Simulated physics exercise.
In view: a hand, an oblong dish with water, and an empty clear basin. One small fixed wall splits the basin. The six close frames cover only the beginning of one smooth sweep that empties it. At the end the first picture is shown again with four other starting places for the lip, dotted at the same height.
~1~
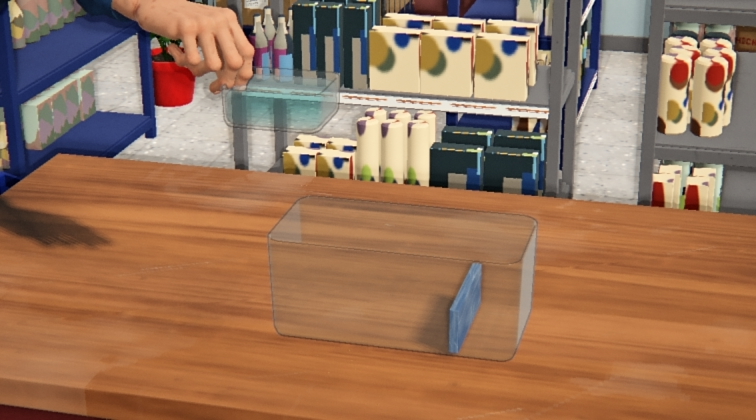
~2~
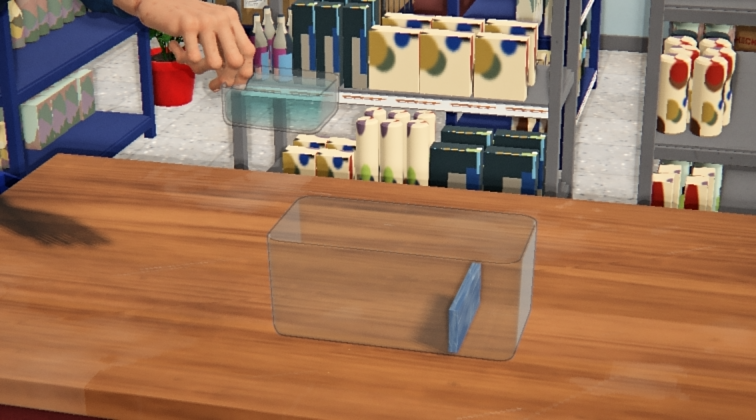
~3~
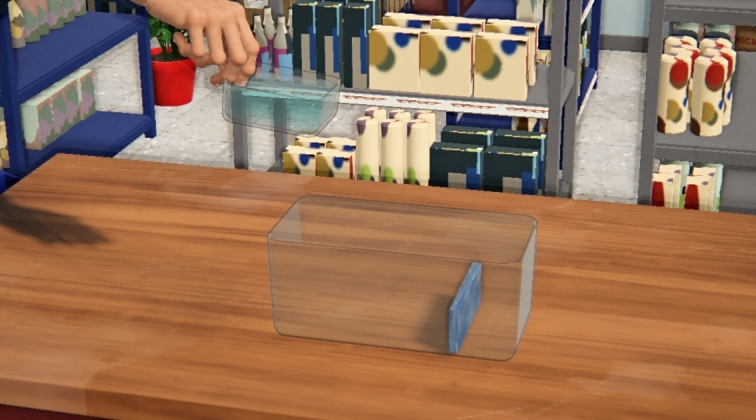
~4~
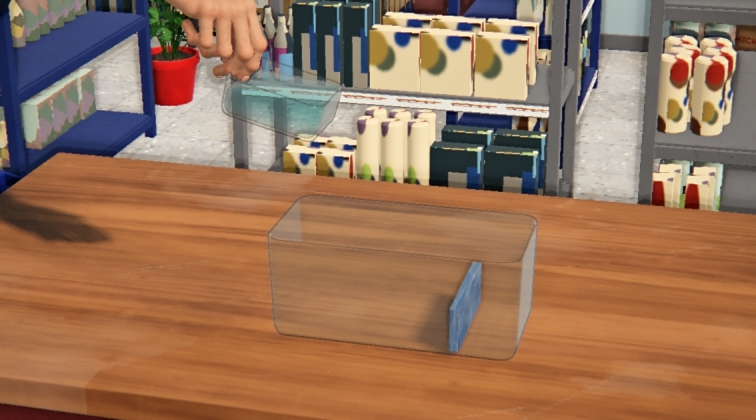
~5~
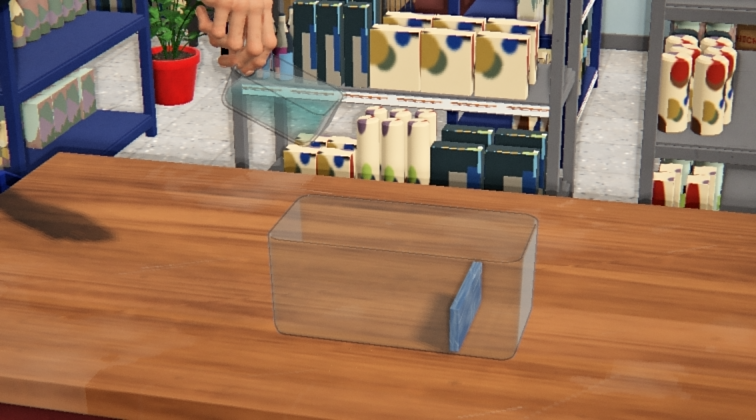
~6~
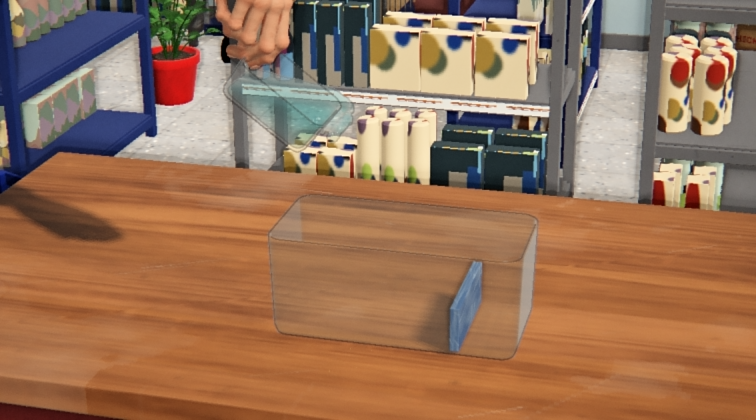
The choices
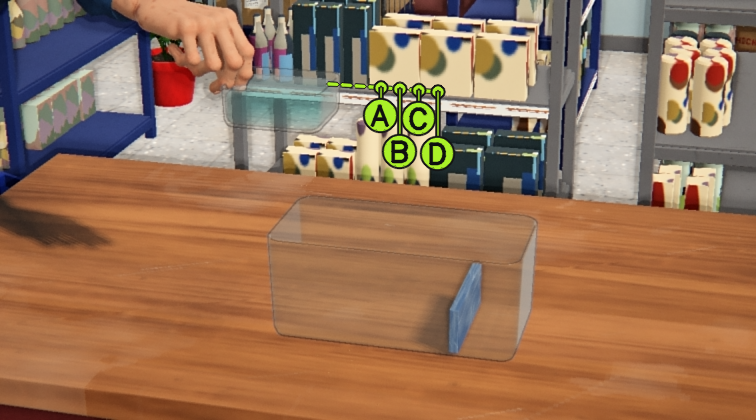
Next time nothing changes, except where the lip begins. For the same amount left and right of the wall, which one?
C beats the others.
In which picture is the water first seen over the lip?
Picture 5.
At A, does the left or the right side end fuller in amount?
More ends on the left.
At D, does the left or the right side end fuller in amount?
The right side.
On the marked copy, A at (381, 87); B at (399, 89); C at (418, 90); D at (437, 91).
With A, about 96 % ends left of the wall and 2 % right of it.
With B, about 80 % ends left of the wall and 19 % right of it.
With C, about 48 % ends left of the wall and 50 % right of it.
With D, about 25 % ends left of the wall and 73 % right of it.
